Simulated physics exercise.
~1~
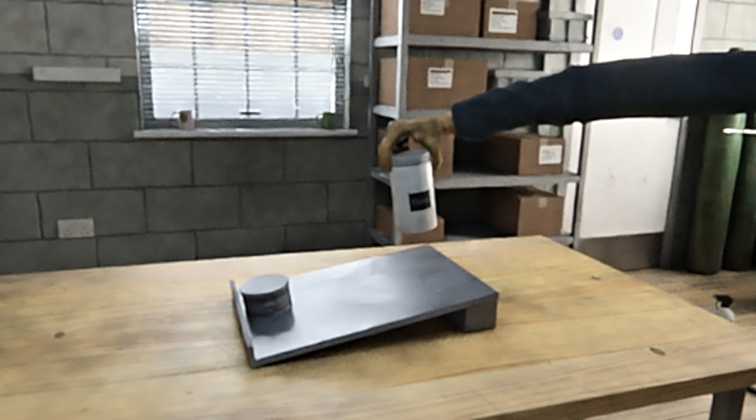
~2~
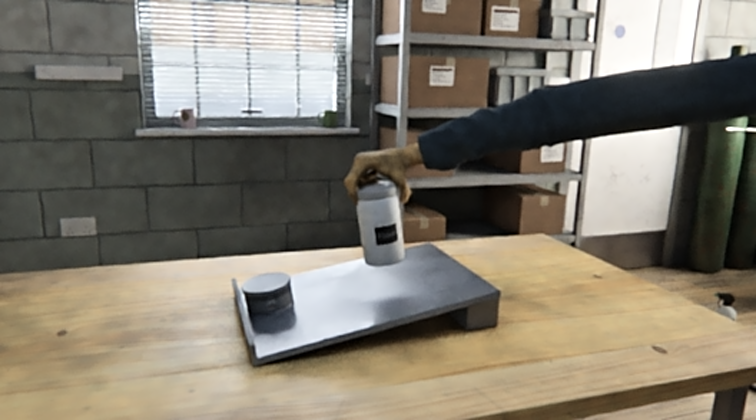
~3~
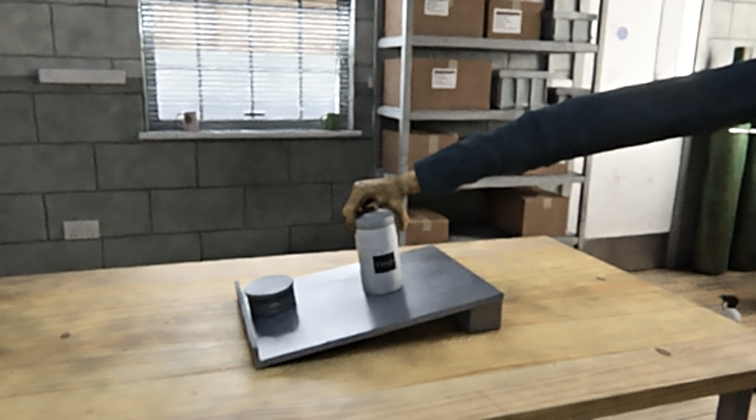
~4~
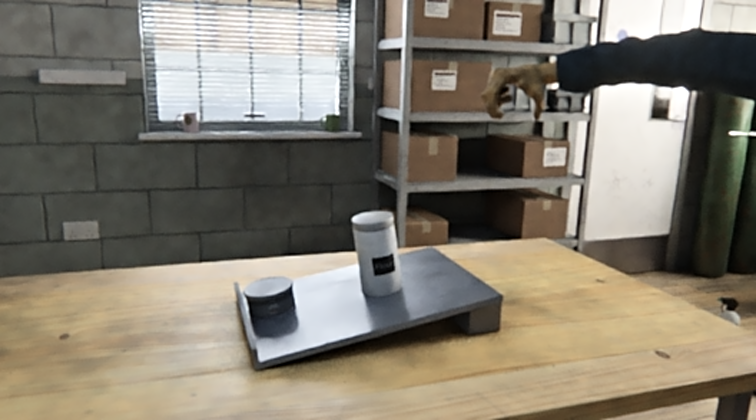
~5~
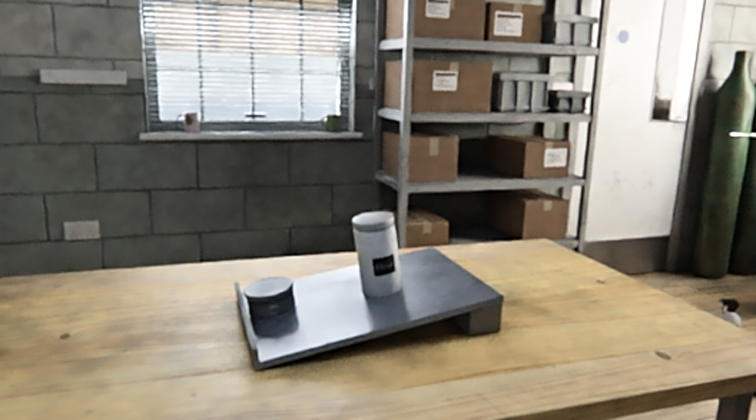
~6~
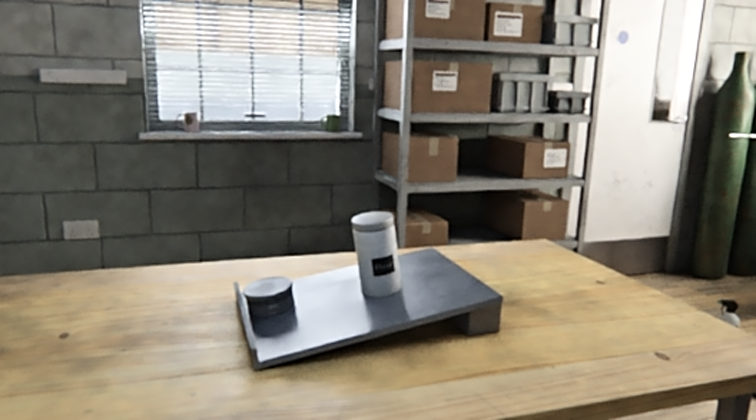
A hand lowers a white jar onto a tilted board, lets go, and it stays.
